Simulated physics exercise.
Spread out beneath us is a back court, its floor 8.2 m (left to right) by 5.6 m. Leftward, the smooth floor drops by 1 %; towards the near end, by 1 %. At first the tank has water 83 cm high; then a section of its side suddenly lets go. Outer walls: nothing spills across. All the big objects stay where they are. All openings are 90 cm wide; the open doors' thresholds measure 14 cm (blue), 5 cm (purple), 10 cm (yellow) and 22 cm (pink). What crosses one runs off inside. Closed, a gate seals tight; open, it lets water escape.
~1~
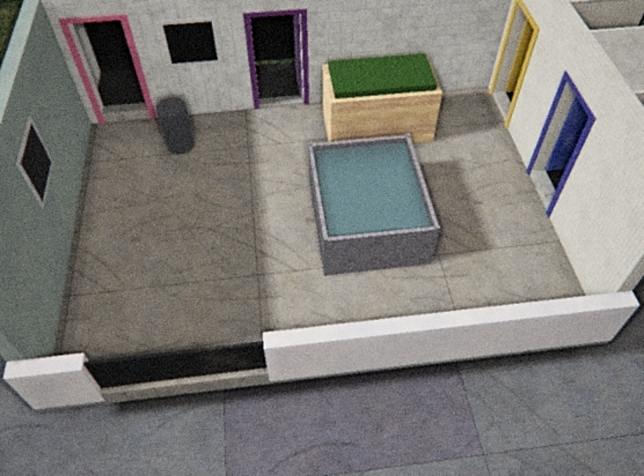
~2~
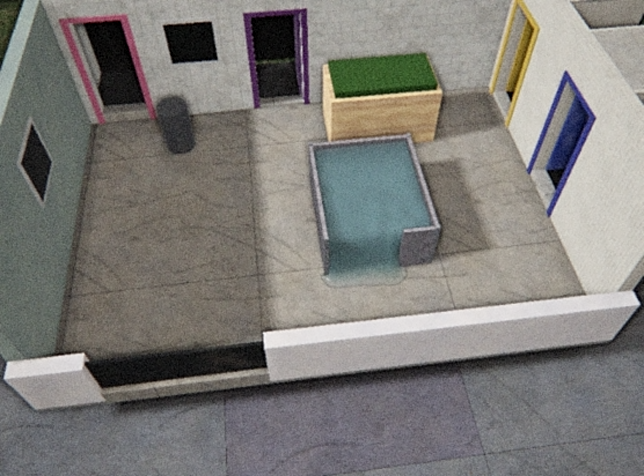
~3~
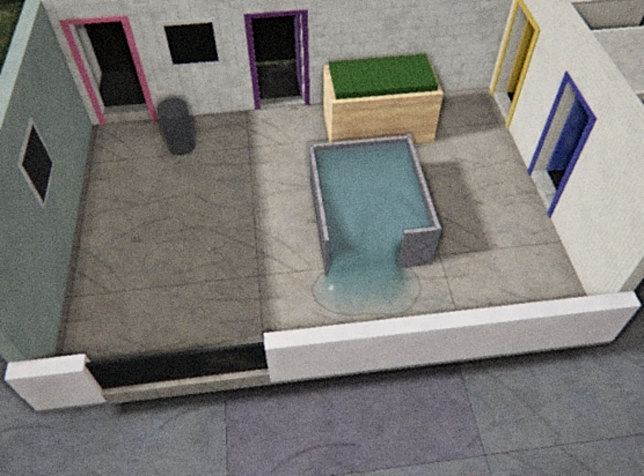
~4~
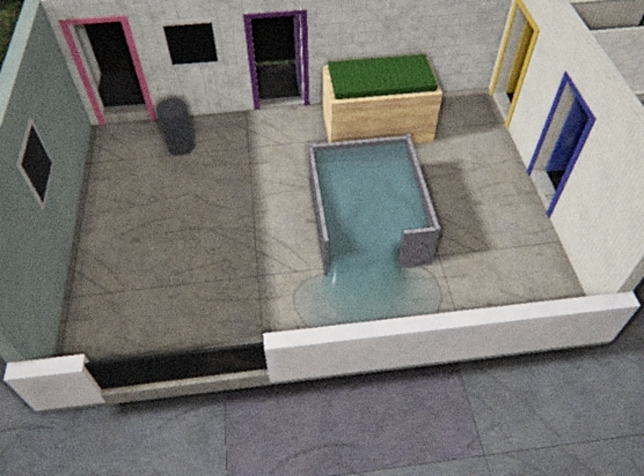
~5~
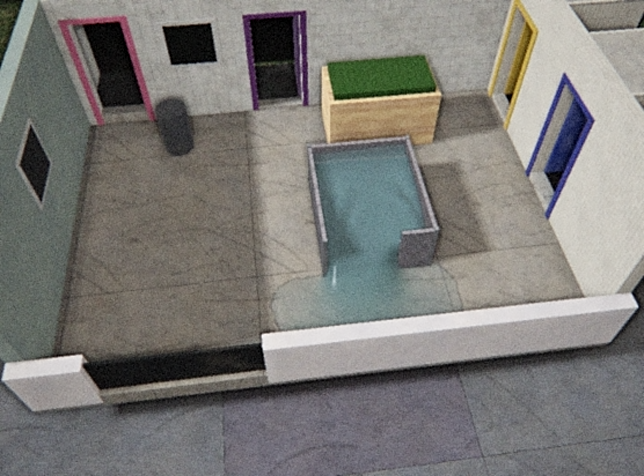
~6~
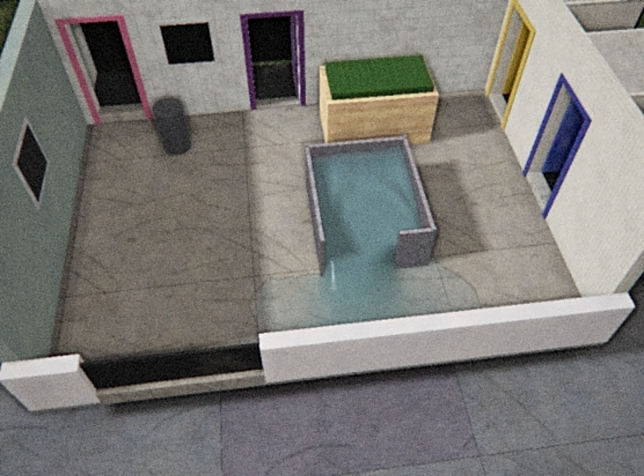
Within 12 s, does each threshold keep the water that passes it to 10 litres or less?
The blue door does; the purple door does not; the yellow door does; the pink door does.
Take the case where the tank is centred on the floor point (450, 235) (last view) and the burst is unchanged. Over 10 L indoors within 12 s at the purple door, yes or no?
Well, purple ends up inside the mark.
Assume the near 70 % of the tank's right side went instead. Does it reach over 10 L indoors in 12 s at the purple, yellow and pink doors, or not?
Purple: Within the limit; yellow: Exceeding the limit; pink: Within the limit.
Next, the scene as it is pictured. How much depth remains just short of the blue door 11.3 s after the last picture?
About 5.5 cm deep.
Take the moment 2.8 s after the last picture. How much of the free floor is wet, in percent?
Roughly 55 % of the floor is wet.
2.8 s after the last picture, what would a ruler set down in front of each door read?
Depths in cm: Blue 10, purple 0, yellow 3, pink 0.
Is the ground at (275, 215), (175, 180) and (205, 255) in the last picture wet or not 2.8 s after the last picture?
First spot not yet wet, second not yet wet, third submerged.
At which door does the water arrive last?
That's the purple door.
Then, 0.7 s after the last picture water covers 15 % of the floor and is deepest (56 cm) near (365, 336); blue door not reached, purple door not reached, yellow door not reached, pink door not reached.
Then, 1.5 s after the last picture water covers 35 % of the floor and is deepest (40 cm) near (45, 386); blue door not reached, purple door not reached, yellow door not reached, pink door not reached.
Then, 2.8 s after the last picture water covers 55 % of the floor and is deepest (28 cm) near (45, 386); blue door 10 cm at the sill, 0 L in, purple door not reached, yellow door 3 cm at the sill, 0 L in, pink door not reached.
Then, 6.3 s after the last picture water covers 90 % of the floor and is deepest (16 cm) near (83, 156); blue door 5 cm at the sill, 0 L in, purple door 7 cm at the sill, 2 L in, yellow door 10 cm at the sill, 0 L in, pink door 13 cm at the sill, 0 L in.
Then, 11.3 s after the last picture water covers 100 % of the floor and is deepest (14 cm) near (59, 300); blue door 5 cm at the sill, 0 L in, purple door 6 cm at the sill, 21 L in, yellow door 3 cm at the sill, 1 L in, pink door 6 cm at the sill, 0 L in.
